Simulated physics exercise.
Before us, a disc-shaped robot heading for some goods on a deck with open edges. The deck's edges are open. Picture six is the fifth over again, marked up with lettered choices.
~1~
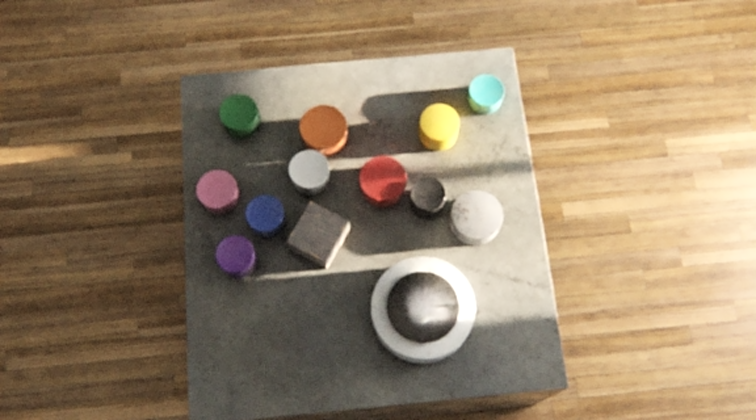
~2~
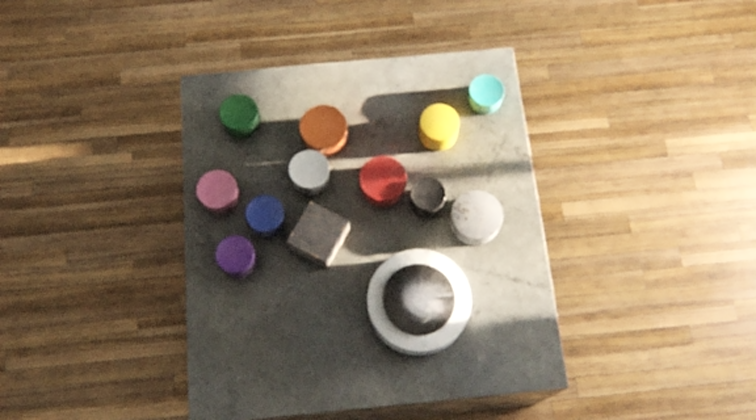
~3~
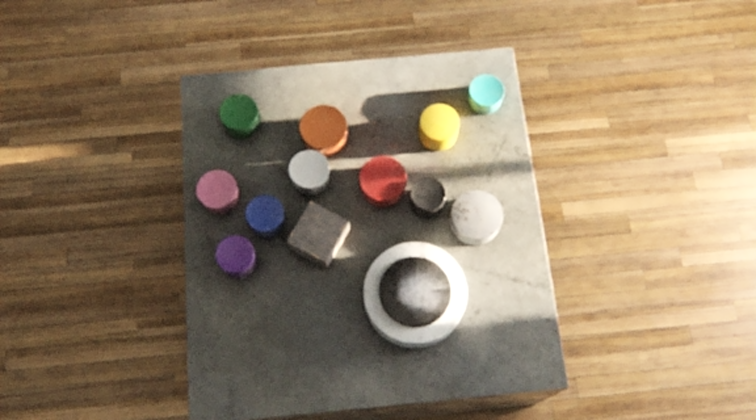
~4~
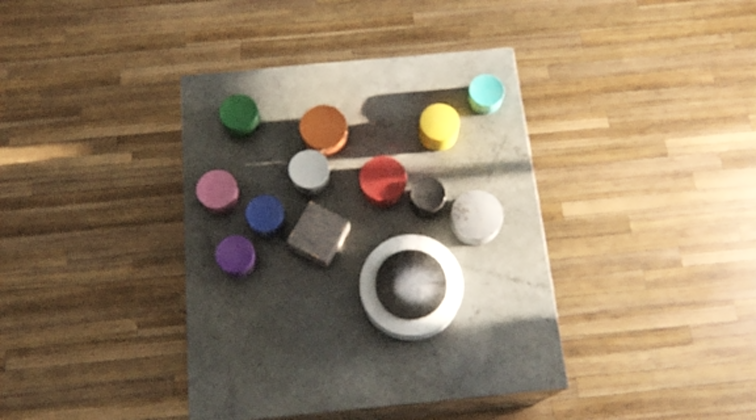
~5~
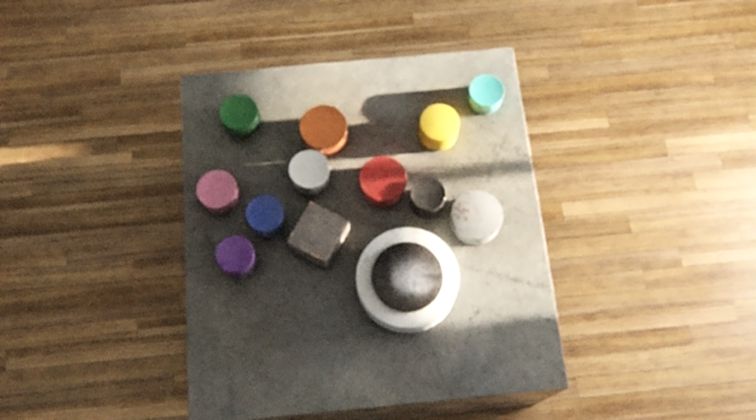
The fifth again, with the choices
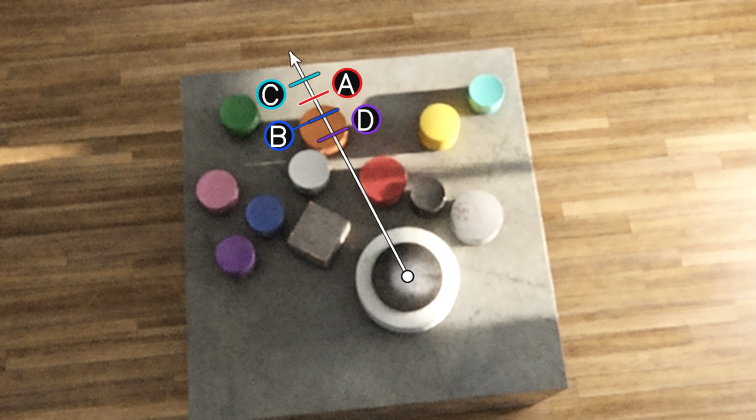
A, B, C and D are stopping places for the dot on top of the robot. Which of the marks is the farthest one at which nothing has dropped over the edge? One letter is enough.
It should halt at B.
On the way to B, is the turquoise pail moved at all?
No.
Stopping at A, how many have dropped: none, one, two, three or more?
One.
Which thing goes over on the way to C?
It is the orange pail.
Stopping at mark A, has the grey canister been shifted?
No.
On the marked copy, A at (314, 98); B at (323, 116); C at (304, 79); D at (334, 134); the arrow from (408, 276) to (290, 52); the white dot at (408, 276).
Following B. Soon after the start, robot (376, 220); black pail (431, 188); red pail (377, 154).
Later, robot (346, 163); orange pail (311, 108); red pail (375, 105).
In the end, robot (324, 122); orange pail (287, 71); red pail (380, 84); nothing has fallen.
As for the rest, A drops the orange pail; C drops the orange pail; D is safe but short.
